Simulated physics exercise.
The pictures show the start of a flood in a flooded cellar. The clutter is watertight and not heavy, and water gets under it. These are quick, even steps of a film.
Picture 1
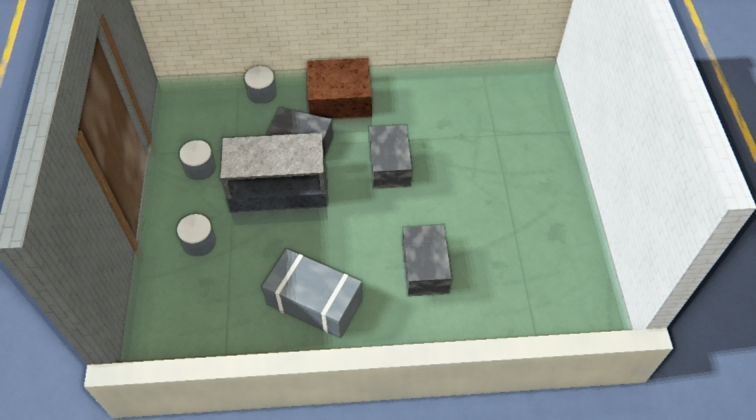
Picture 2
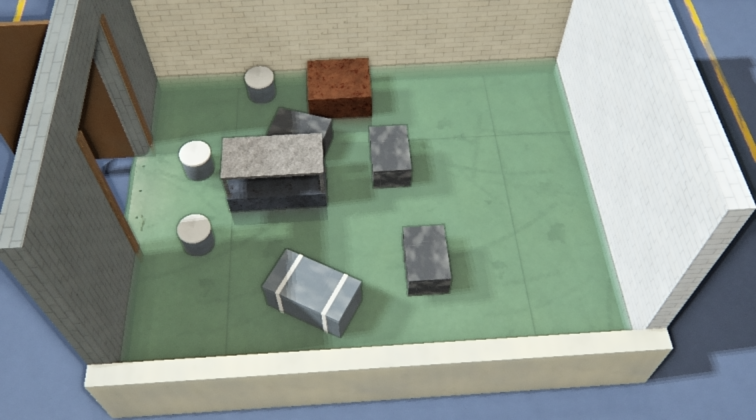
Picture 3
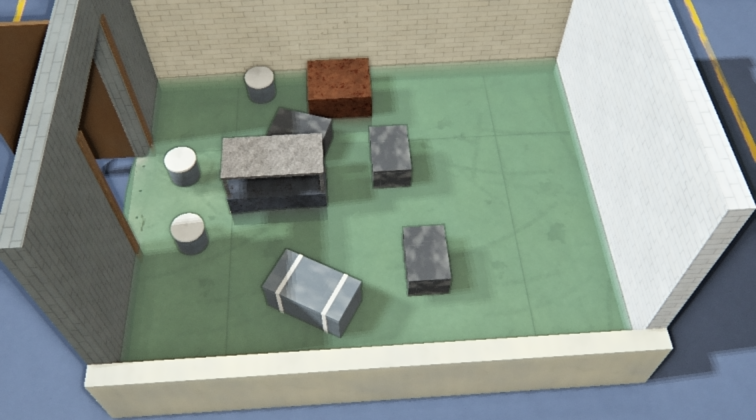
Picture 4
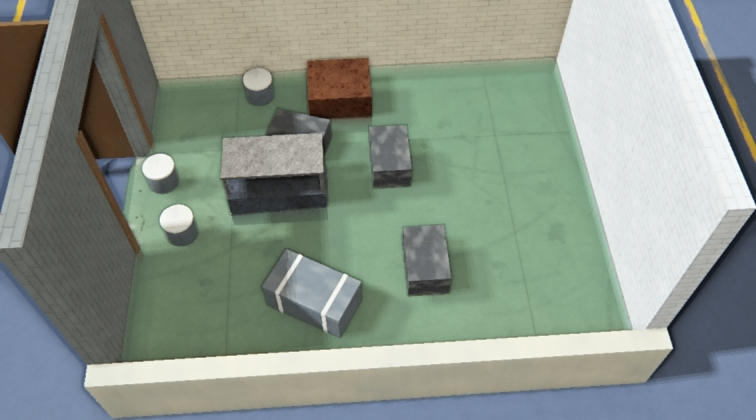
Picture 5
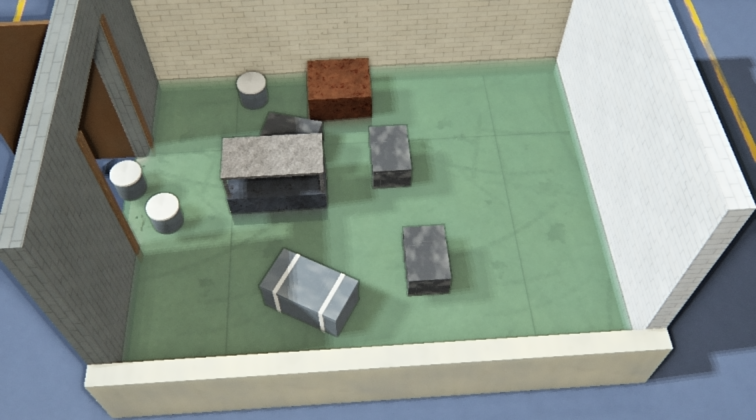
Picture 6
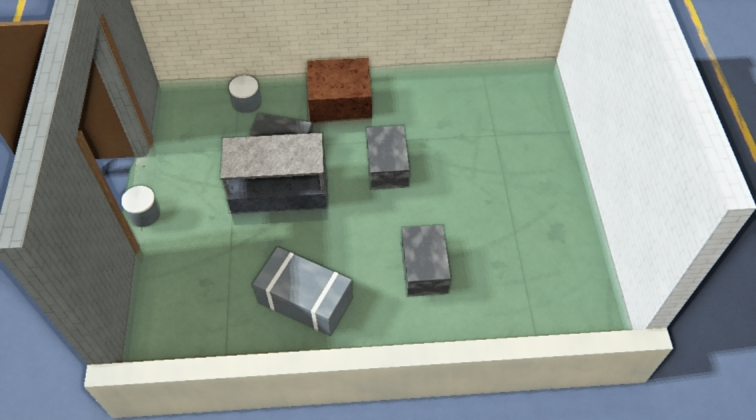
A cellar with a green, flooded floor had its brown left-hand door open, then two pails drifted left, a back pail and the strapped crate shifted slightly, and one pail disappeared at the doorway.
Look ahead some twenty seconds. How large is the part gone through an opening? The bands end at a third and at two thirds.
Share: Two thirds or more.
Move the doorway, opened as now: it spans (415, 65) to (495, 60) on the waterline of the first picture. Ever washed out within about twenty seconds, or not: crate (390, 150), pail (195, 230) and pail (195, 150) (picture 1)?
In that order: Yes, inside, no.
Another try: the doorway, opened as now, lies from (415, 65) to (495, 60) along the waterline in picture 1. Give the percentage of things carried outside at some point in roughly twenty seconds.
Roughly 40 per cent.
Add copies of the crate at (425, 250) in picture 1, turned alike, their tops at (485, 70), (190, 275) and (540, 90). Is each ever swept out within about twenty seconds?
In turn: Still in, through, stays.
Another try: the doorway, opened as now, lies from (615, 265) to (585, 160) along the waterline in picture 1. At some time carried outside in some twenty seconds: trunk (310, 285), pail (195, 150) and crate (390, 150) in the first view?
In turn: Out, kept in, gone.
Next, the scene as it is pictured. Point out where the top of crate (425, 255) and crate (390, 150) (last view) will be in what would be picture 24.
Roughly at (311, 259) and (202, 139).
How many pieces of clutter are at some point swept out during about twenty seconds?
7 of them.
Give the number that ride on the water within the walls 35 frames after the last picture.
0 of them.
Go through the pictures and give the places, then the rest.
In the first picture, a pail at (194, 228), afloat; a crate at (299, 127) floats; 0 of 7 have shifted.
In the second picture, a pail at (194, 228) floats; a crate at (299, 127) floats; 0 of 7 have shifted.
In the third picture, a pail at (187, 227) floats, close to its start; a crate at (299, 127) floats; 2 of 7 have shifted.
In the fourth picture, a pail at (176, 218) floats, close to its start; a crate at (298, 128), afloat; 2 of 7 have shifted.
In the fifth picture, a pail at (162, 206) floats, a stride from its start; a crate at (291, 131) floats, close to its start; 4 of 7 have shifted.
In the sixth picture, a pail at (138, 199), afloat, a stride from its start; a crate at (280, 132) floats, close to its start; 5 of 7 have shifted.
A moment on, 2 of 7 are out; 5 afloat.
Next, 5 of 7 are out; 2 afloat.
Later, 7 of 7 are out; 0 afloat.
In the end, 7 of 7 are out; 0 afloat.
